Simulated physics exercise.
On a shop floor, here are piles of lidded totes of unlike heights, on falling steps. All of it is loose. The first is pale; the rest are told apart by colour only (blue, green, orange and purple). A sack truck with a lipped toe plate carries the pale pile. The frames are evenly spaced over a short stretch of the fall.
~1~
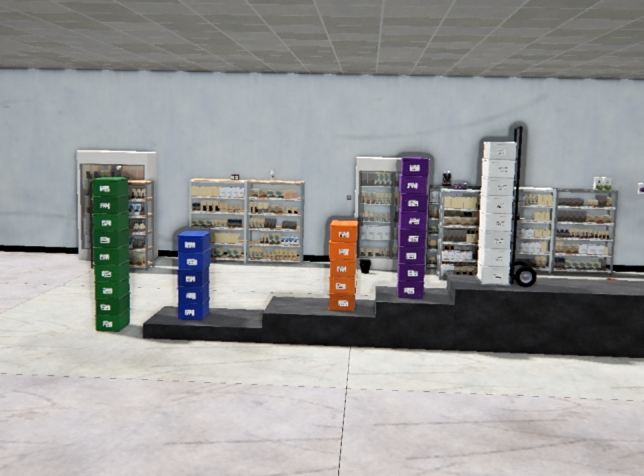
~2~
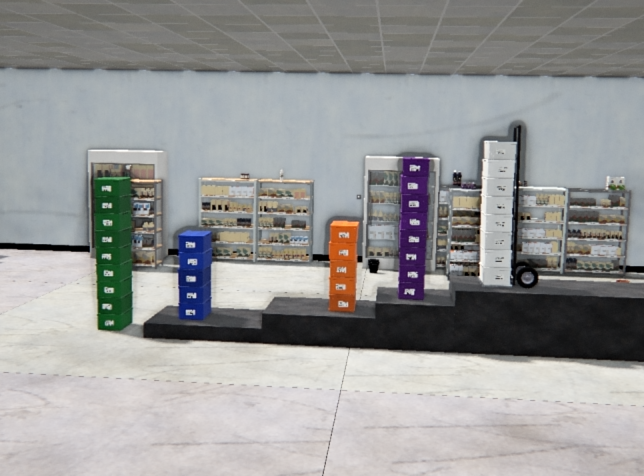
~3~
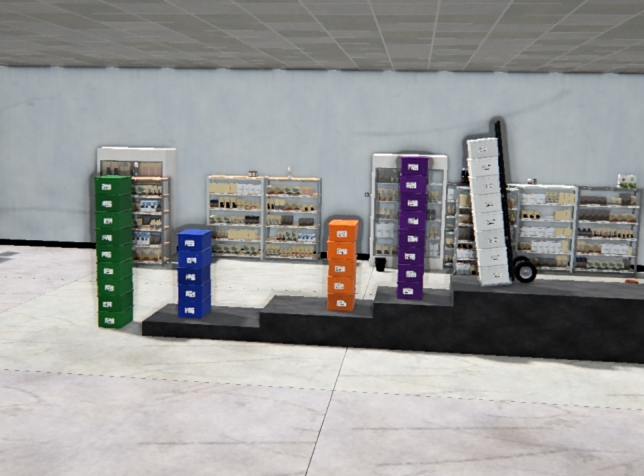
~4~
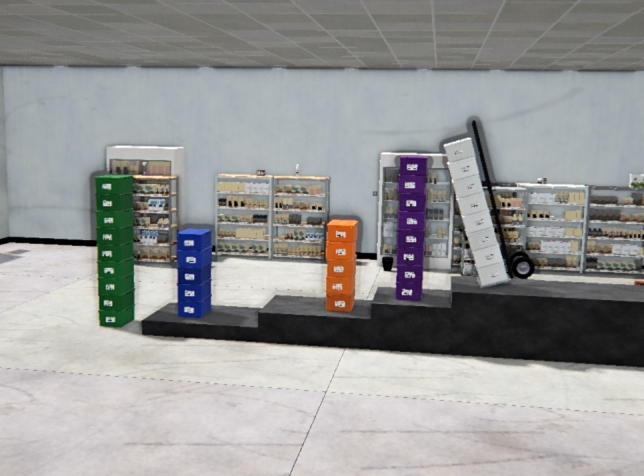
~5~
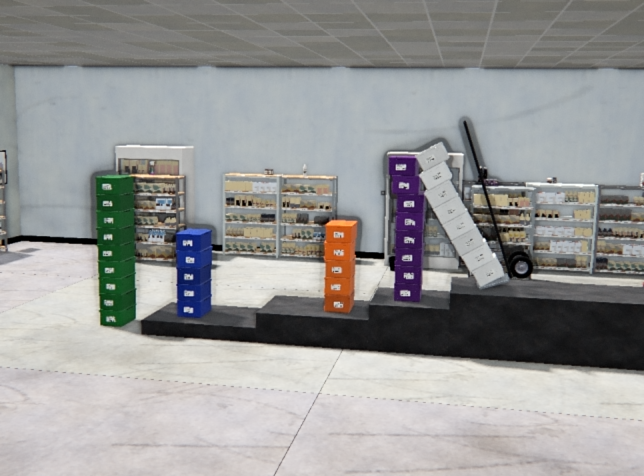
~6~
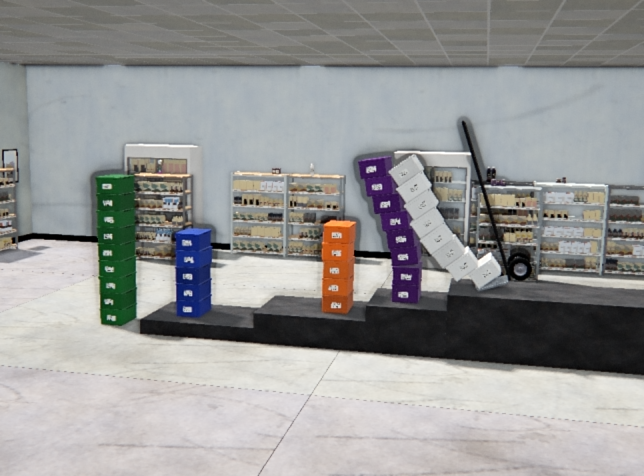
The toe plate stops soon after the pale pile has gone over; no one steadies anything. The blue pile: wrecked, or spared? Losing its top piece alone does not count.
It mostly stays up.
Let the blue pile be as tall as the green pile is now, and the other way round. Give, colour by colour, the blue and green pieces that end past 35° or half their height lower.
Down at the end: Blue 0, green 0.
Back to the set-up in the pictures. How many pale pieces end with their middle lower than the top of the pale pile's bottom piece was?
5 of them.
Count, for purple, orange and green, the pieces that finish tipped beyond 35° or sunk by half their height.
Down at the end: Purple 6, orange 4, green 0.
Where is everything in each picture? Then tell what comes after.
In the first frame (places mark the middle of the side facing us; the camera moves round a little), truck frame (519, 159) level; top blue tote (190, 244); top purple tote (416, 167); the rest undisturbed.
In the second frame, truck frame (518, 159) rocked barely; top blue tote (191, 244).
In the third frame, truck frame (501, 154) rocked a little, top of the pale pile leaning a little; top blue tote (190, 243); the rest undisturbed.
In the fourth frame, truck frame (482, 153) rocked clearly, top of the pale pile leaning clearly; top blue tote (189, 242); the rest undisturbed.
In the fifth frame, truck frame (474, 154) rocked clearly, top of the pale pile leaning well over; top blue tote (188, 243); top purple tote (402, 167) shifted half its height; 2 disturbed, none down.
In the sixth frame, truck frame (473, 154) rocked clearly, top of the pale pile leaning well over; top blue tote (187, 242); top purple tote (372, 169) leaning a little; steepest lean, the tote at (386, 204); 6 disturbed, none down.
Soon after the last picture, 8 of the pale pile down; none of the 5 blue totes down (0 of 27 in all colours); top blue tote unmoved; top purple tote leaning clearly, half its height lower.
A little later, 8 of the pale pile down; none of the 5 blue totes down (6 of 27 in all colours); top blue tote unmoved; top purple tote leaning steeply, some two heights lower.
Later still, 7 of the pale pile down; none of the 5 blue totes down (8 of 27 in all colours); top blue tote unmoved; top purple tote on its side.
After that, 7 of the pale pile down; none of the 5 blue totes down (10 of 27 in all colours); top blue tote shifted a little; top purple tote on its side.
At rest, 7 of the pale pile down; none of the 5 blue totes down (10 of 27 in all colours); top blue tote shifted a little; top purple tote on its side. As the last picture would show them, middles, top blue tote near (188, 239), top purple tote near (215, 299).
